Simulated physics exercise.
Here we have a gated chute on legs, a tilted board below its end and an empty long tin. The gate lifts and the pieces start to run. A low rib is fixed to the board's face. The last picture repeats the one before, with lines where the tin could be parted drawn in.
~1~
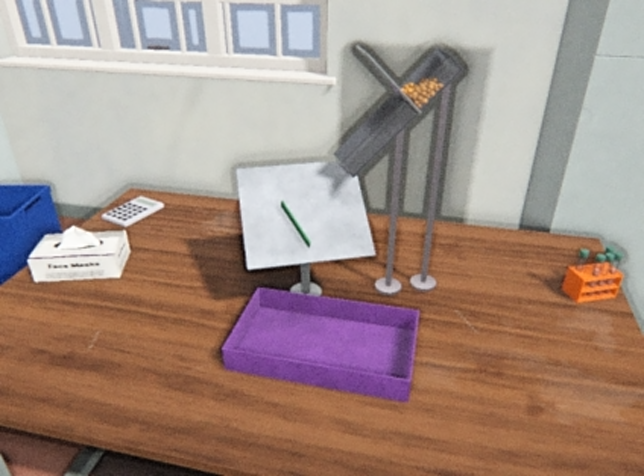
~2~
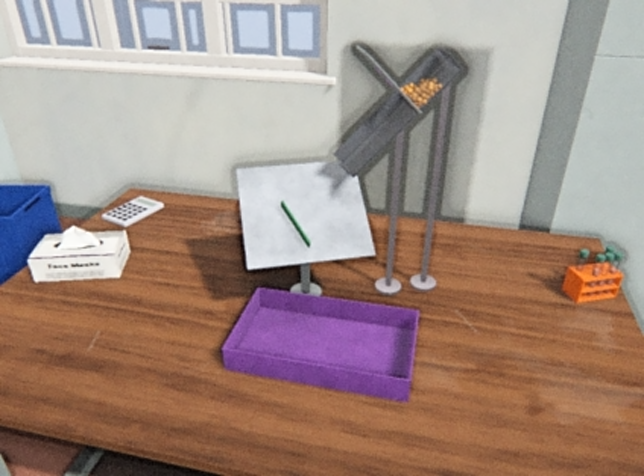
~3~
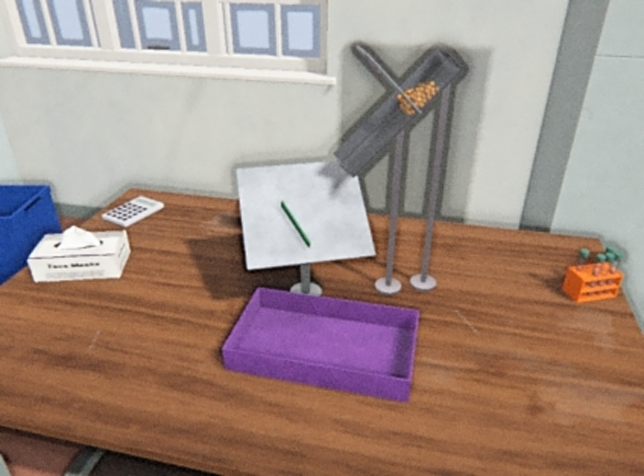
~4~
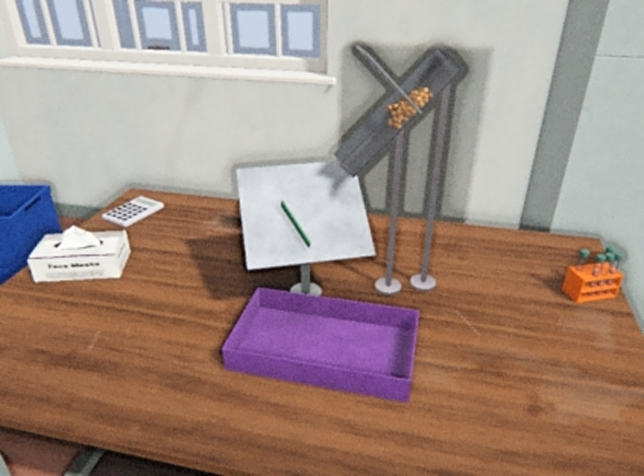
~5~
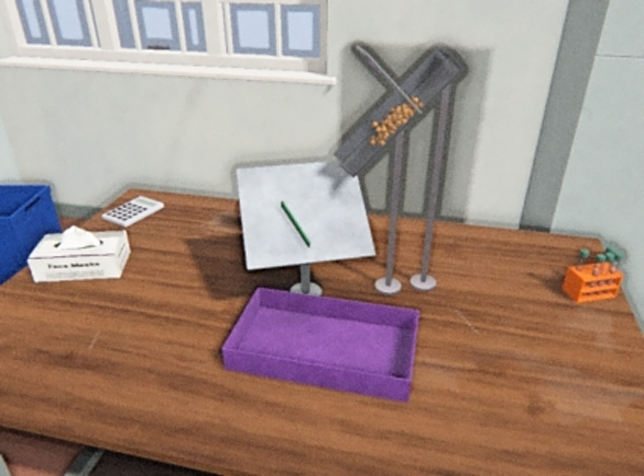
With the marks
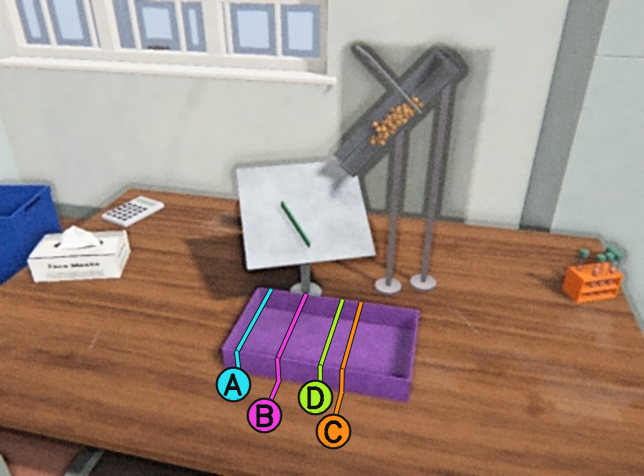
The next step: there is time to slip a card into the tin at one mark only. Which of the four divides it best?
I would pick line D.
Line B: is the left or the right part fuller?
More lands on the right.
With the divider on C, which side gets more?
The left side.
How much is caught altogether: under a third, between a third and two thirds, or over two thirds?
It is over two thirds.
On the marked copy, line A crosses the front rim at (237, 351); line B crosses the front rim at (277, 358); line C crosses the front rim at (342, 369); line D crosses the front rim at (320, 365).
For line A, of what is caught, not one piece on the left of the divider, every piece on the right.
For line B, of what is caught, just a few on the left of the divider, almost all on the right.
For line C, of what is caught, almost all on the left of the divider, about a tenth on the right.
For line D, of what is caught, roughly half on the left of the divider, roughly half on the right.
